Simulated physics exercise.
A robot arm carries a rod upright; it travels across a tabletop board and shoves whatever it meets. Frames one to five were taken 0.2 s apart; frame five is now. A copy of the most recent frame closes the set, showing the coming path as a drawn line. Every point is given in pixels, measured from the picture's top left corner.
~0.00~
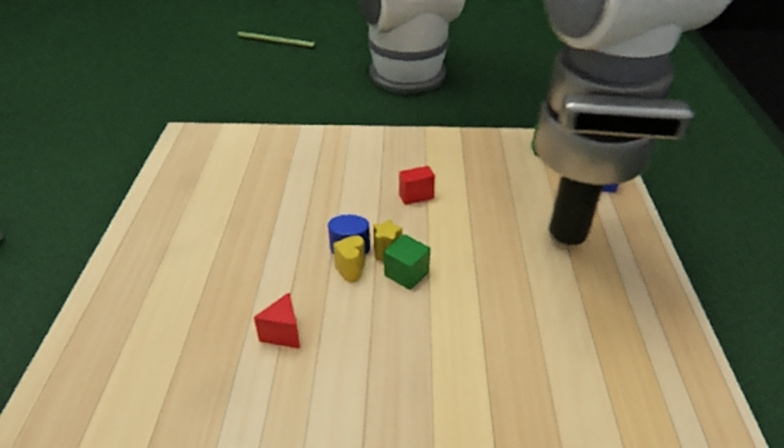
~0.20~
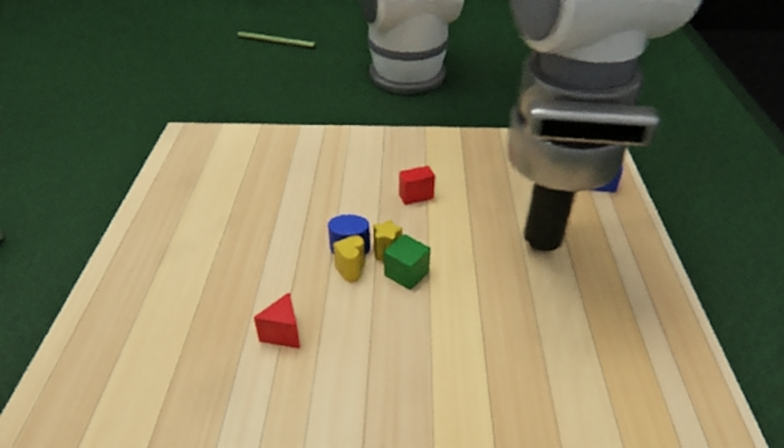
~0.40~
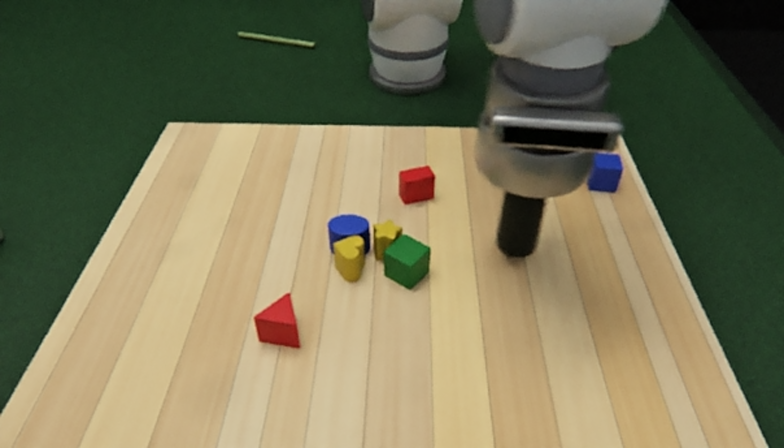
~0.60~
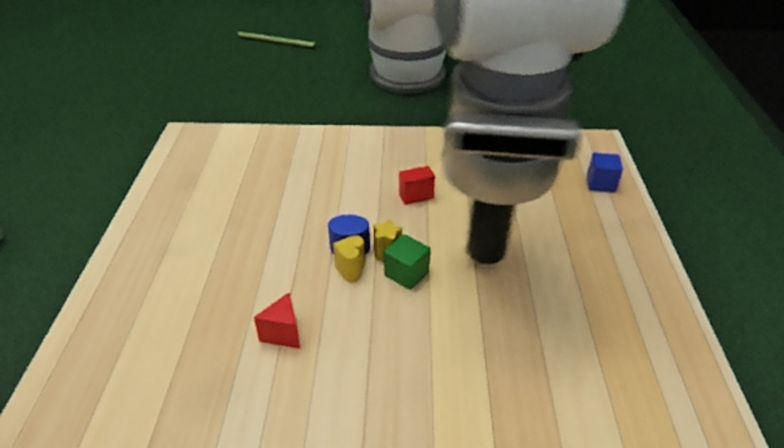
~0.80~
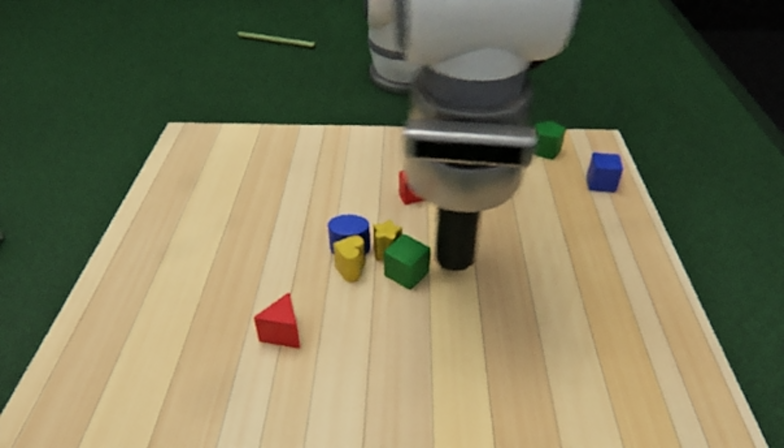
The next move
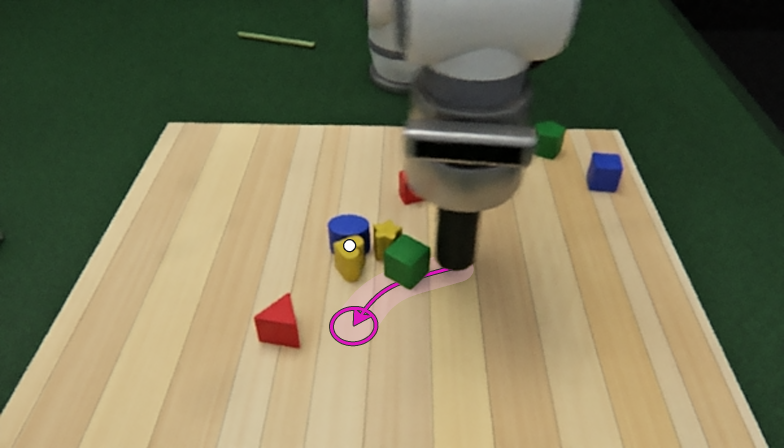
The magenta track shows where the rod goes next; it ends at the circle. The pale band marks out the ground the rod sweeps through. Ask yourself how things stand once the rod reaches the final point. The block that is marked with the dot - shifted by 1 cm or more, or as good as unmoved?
When the path is over, the block that is marked with the dot has left its spot.
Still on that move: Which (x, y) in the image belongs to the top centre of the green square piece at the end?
It comes to (335, 264).
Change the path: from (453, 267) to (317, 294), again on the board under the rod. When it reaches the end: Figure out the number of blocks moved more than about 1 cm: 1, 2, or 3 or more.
It shifts two blocks.
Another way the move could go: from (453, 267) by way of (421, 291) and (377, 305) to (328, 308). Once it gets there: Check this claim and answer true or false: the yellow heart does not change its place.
The statement is false.
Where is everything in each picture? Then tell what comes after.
In the first picture, tip of the rod (568, 232), middles of tops, blue elliptical block (348, 224), yellow heart (350, 246), yellow star-shaped block (387, 229), green square piece (407, 249).
In the second picture, rod (543, 238), nothing pushed.
In the third picture, rod (516, 244), nothing pushed.
In the fourth picture, rod (486, 250), nothing pushed.
In the fifth picture, rod (454, 257), blue elliptical block (348, 224), yellow heart (350, 246), yellow star-shaped block (387, 229), green square piece (407, 249).
The line goes from (453, 267) by way of (414, 278) and (378, 296) to (354, 326); the dot is on the yellow heart.
The first path, step by step. One third of the way, rod (415, 267); yellow heart (346, 245); yellow star-shaped block (382, 228), turned 35° clockwise; green square piece (375, 255), turned 40° clockwise.
Two thirds of the way, rod (378, 285); yellow heart (329, 242), turned 45° clockwise; yellow star-shaped block (382, 228), turned 35° clockwise; green square piece (338, 263), turned 80° clockwise.
At the end, rod (353, 315); blue elliptical block unmoved; yellow heart (328, 242), turned 45° clockwise; yellow star-shaped block (382, 228), turned 35° clockwise; green square piece (335, 264), turned 90° clockwise.
